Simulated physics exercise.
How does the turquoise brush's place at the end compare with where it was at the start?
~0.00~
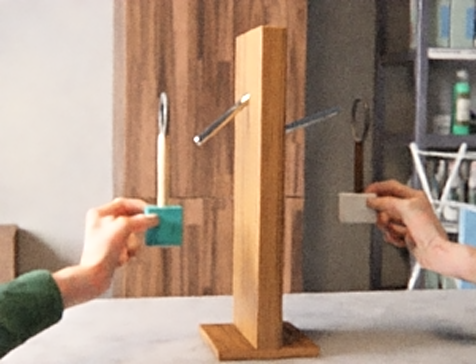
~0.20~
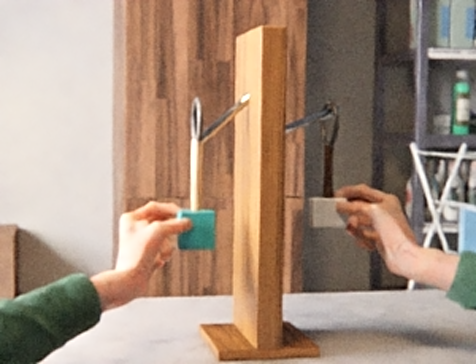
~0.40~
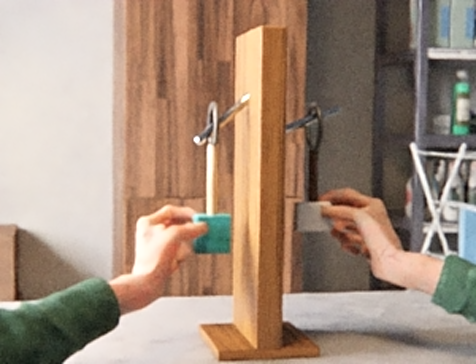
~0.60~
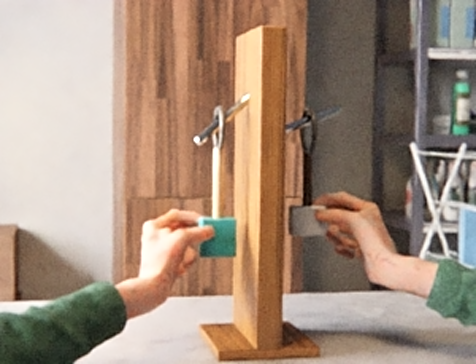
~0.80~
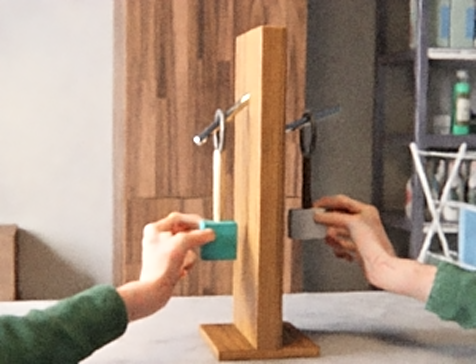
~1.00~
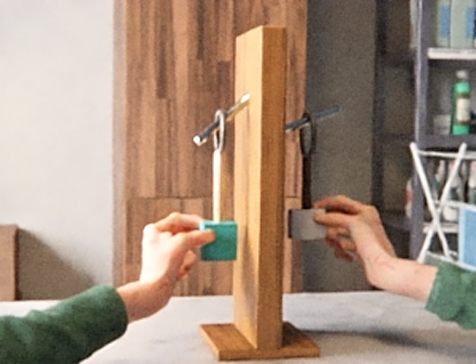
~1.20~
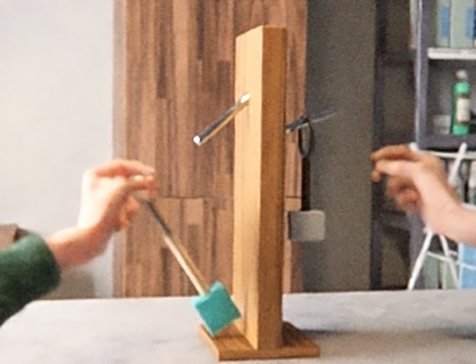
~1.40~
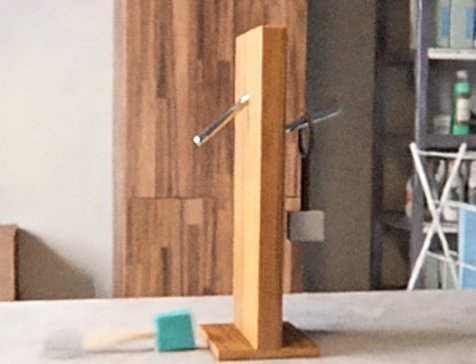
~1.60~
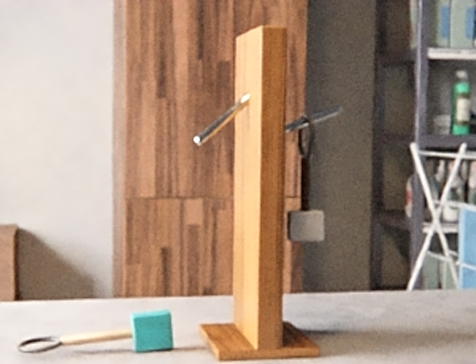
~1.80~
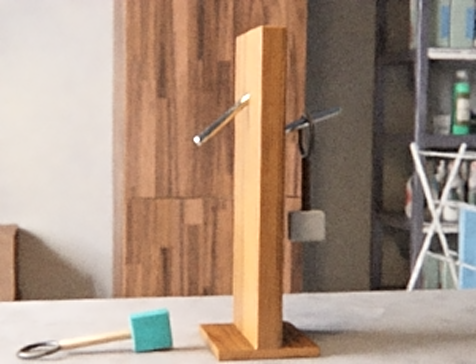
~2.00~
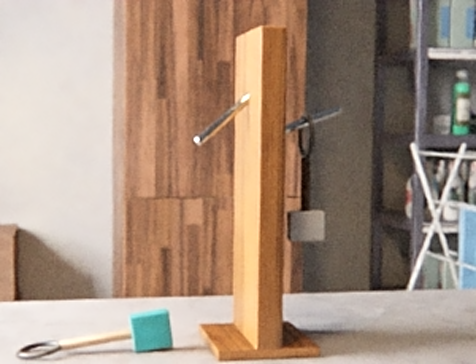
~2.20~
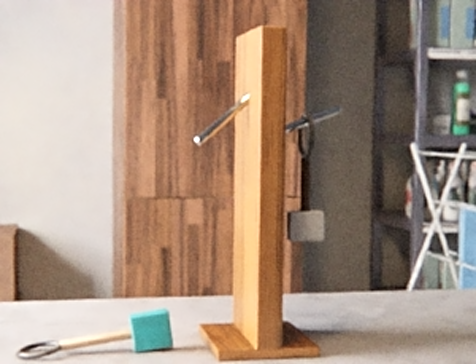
At the start it was held upright in the air by a hand to the left of the stand. By the end it was lying on its side on the table, lower down and a little farther left.
